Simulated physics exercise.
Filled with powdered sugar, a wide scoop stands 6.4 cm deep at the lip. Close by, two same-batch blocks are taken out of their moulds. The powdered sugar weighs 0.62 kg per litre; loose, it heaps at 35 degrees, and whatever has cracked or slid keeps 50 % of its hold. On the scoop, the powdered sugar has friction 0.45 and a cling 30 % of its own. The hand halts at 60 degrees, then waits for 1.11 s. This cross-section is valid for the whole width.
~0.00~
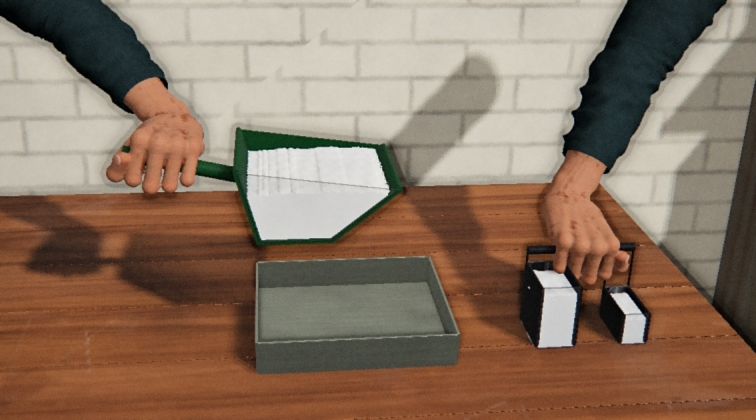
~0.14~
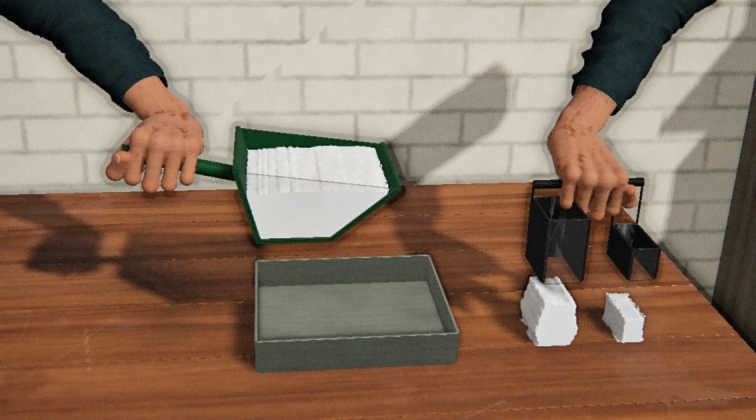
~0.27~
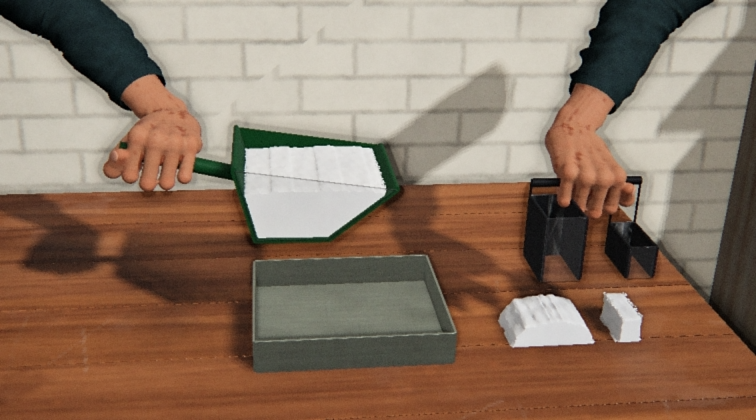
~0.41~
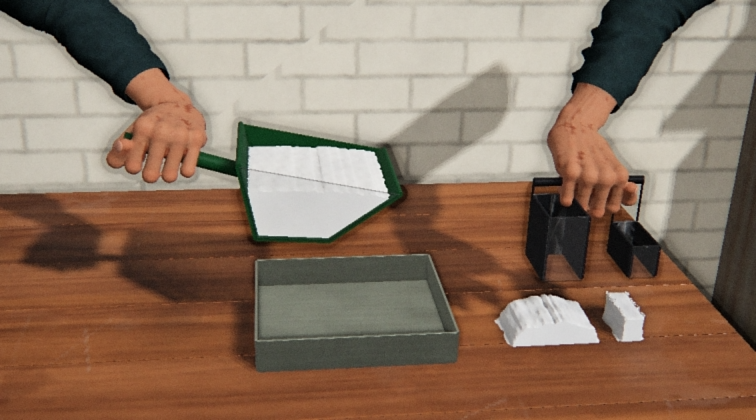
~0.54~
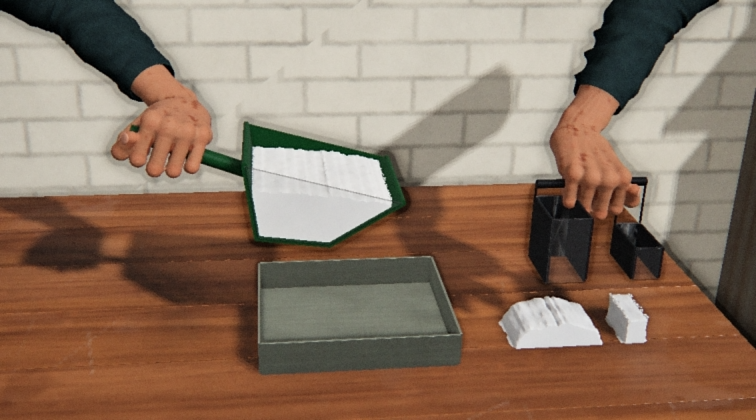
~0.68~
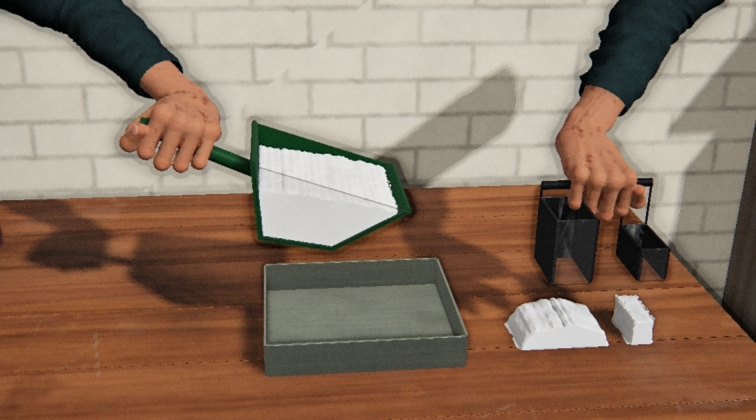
We see a hand lift two dark moulds off white blocks on a wooden table; the larger block slumps into a low mound while the smaller keeps its shape, then another hand slightly tilts a green scoop of white powder.
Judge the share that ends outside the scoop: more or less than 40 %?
I judge it more.
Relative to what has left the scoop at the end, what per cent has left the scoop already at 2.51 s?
Close to 20 in a hundred.
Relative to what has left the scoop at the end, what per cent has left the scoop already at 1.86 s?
Around 0 percent.
After 1.22 s, the scoop is at 27 degrees and 0 % has left it.
After 1.86 s, the scoop is at 45 degrees and 0 % has left it.
After 2.51 s, the scoop is at 60 degrees and 10 % has left it.
After 3.15 s, the scoop is at 60 degrees and 58 % has left it.
After 3.54 s, the scoop is at 60 degrees and 61 % has left it.
